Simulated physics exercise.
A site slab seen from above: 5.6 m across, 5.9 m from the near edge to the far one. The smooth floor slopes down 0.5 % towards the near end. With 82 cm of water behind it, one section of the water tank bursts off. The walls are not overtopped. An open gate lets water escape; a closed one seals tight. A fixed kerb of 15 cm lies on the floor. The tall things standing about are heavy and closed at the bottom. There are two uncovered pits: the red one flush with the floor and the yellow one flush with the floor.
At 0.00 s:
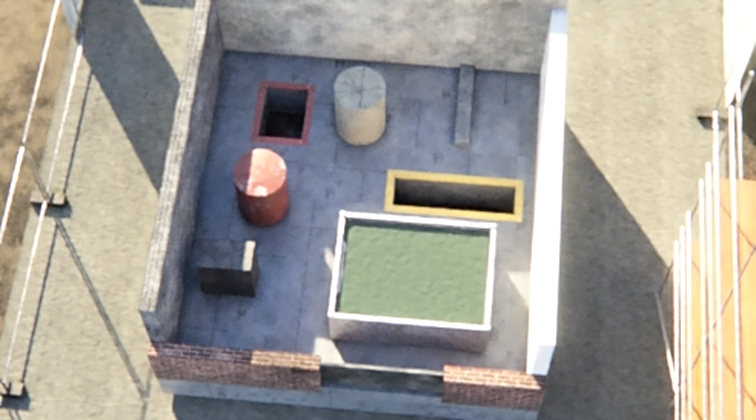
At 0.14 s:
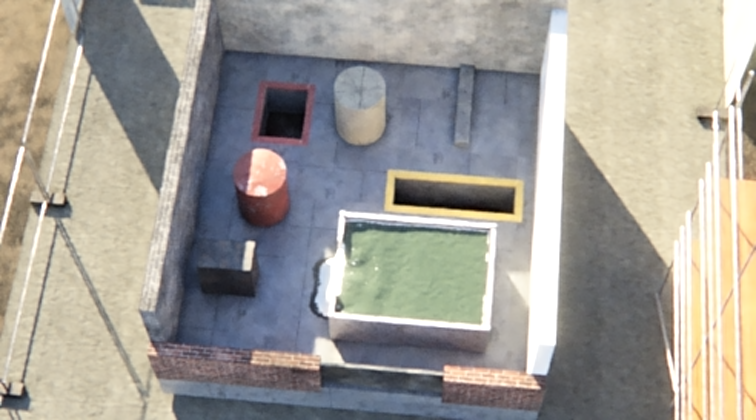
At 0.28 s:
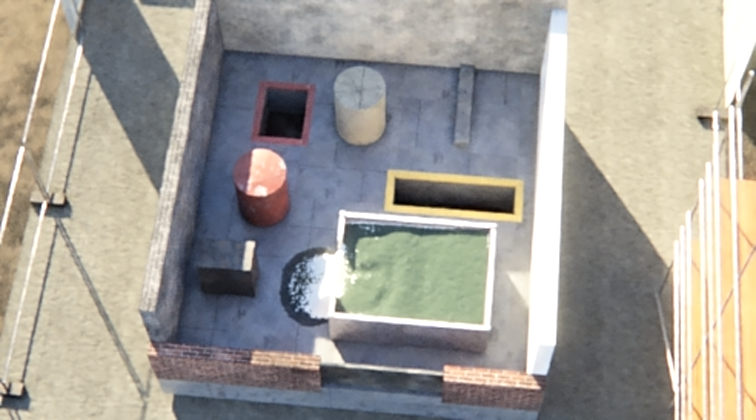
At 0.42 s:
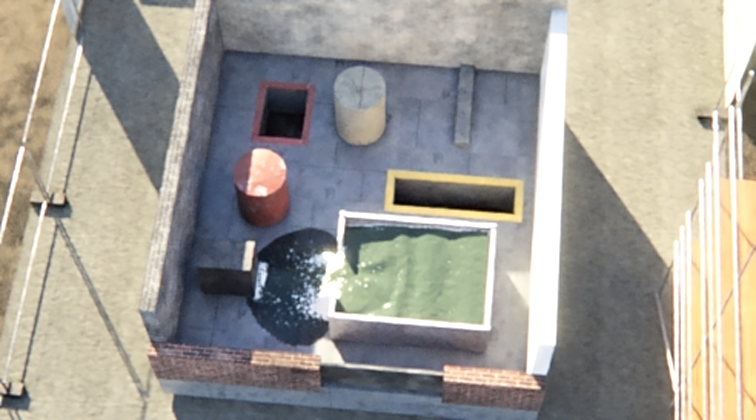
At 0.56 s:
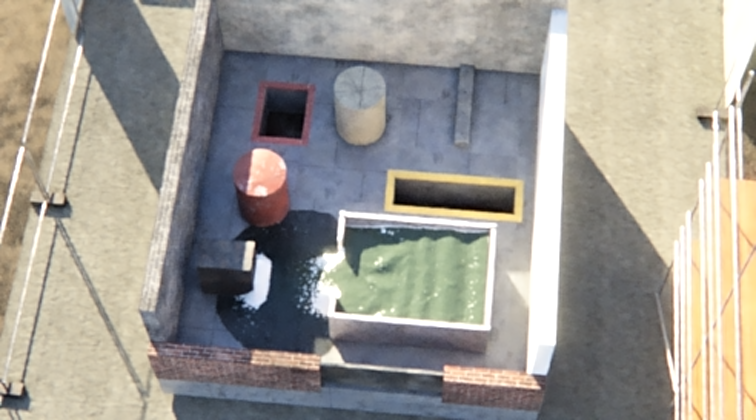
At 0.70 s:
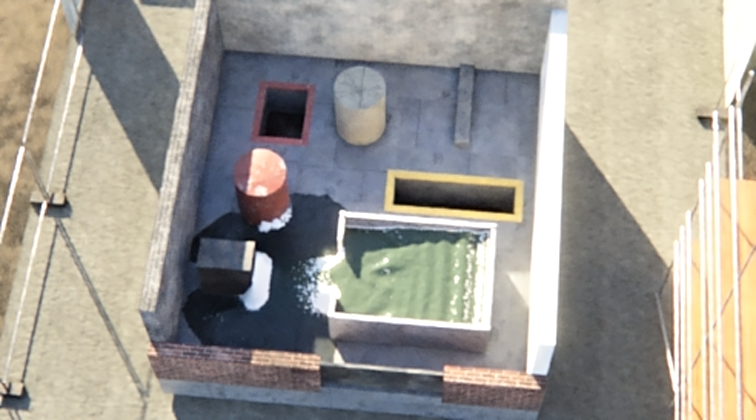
Green water burst out through the left side of a rectangular tank, foamed across the walled slab in a widening dark pool, and splashed against a small block and then the red cylinder.
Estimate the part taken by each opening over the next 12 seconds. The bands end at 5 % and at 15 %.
The gate opening takes not even 5 %; the red pit takes more than 15 %; the yellow pit takes above 15 %.
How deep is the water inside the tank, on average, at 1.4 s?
About 58 cm.
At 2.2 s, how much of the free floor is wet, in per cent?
About 40 per cent.
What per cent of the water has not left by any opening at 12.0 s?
Some 58 per cent remains.
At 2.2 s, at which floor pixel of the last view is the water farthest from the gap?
At about (225, 56).
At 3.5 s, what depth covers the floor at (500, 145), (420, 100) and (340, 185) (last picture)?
Roughly 0, 0 and 2 cm, in turn.
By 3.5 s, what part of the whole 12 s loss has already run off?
Some 10 per cent by then.
After 1.4 s water covers 25 % of the floor and is deepest (52 cm) near (264, 284); gone so far, the gate opening 0 %, the red pit 0 %, the yellow pit 0 %.
After 2.2 s water covers 40 % of the floor and is deepest (50 cm) near (185, 287); gone so far, the gate opening 0 %, the red pit 1 %, the yellow pit 0 %.
After 3.5 s water covers 60 % of the floor and is deepest (36 cm) near (264, 284); gone so far, the gate opening 0 %, the red pit 3 %, the yellow pit 0 %.
After 7.0 s water covers 90 % of the floor and is deepest (20 cm) near (271, 234); gone so far, the gate opening 0 %, the red pit 11 %, the yellow pit 5 %.
After 12.0 s water covers 100 % of the floor and is deepest (14 cm) near (514, 389); gone so far, the gate opening 0 %, the red pit 20 %, the yellow pit 22 %.
